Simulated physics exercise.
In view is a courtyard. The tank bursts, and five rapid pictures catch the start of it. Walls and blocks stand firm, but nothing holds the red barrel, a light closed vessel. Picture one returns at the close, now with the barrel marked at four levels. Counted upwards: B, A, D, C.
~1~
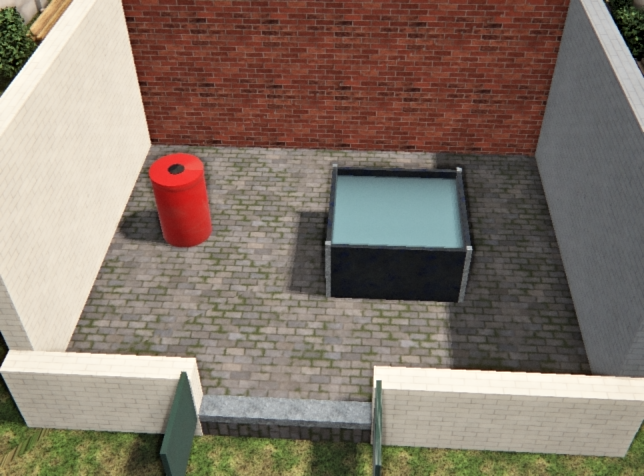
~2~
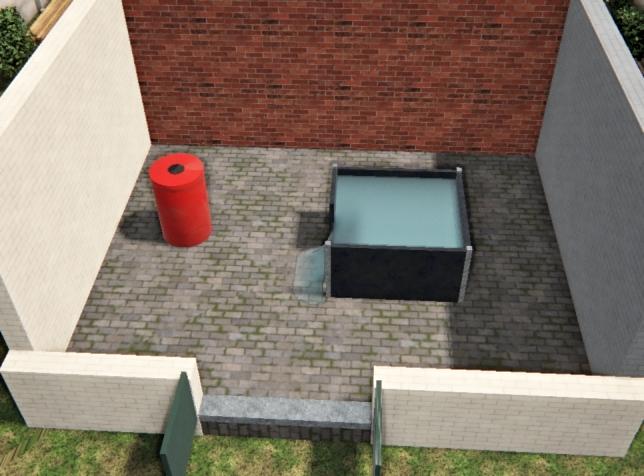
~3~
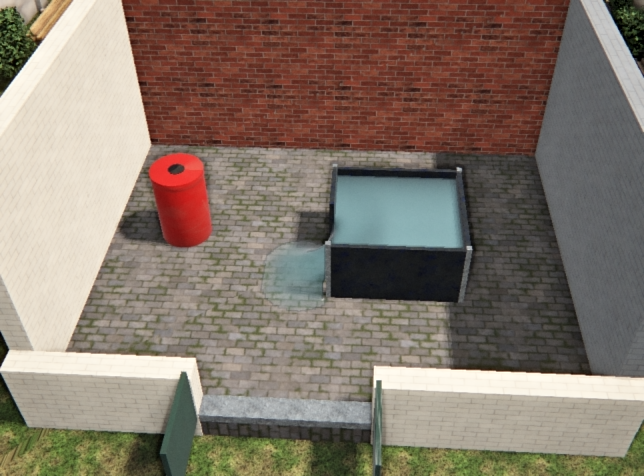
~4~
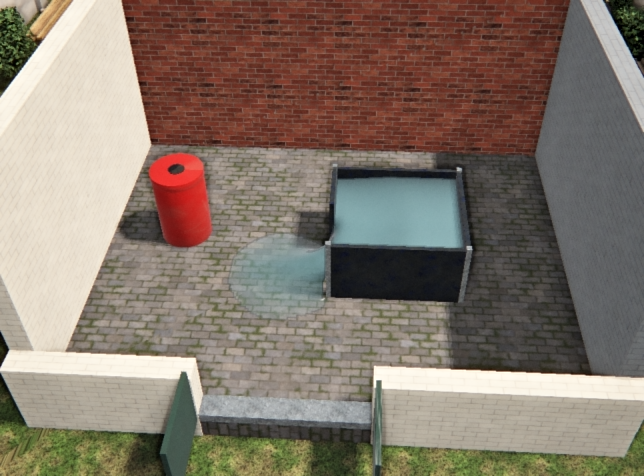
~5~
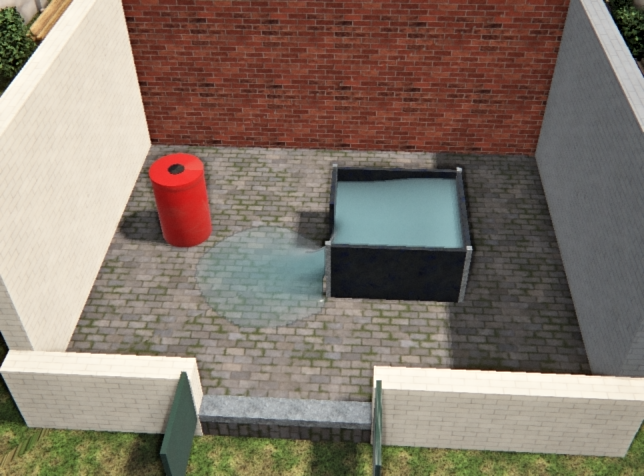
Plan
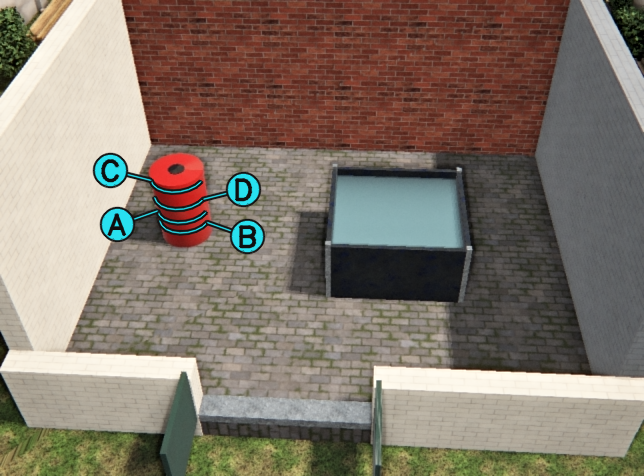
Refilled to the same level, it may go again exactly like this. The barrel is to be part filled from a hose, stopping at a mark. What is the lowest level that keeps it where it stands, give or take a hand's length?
I would pick level B.
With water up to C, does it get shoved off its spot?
No.
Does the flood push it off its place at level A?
No.
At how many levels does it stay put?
All four.
On the marked copy, A at (177, 222); B at (179, 232); C at (171, 192); D at (175, 209); from the bottom up B, A, D, C.
For level A, it does not move.
For level B, it does not move.
For level C, it does not move.
For level D, it does not move.
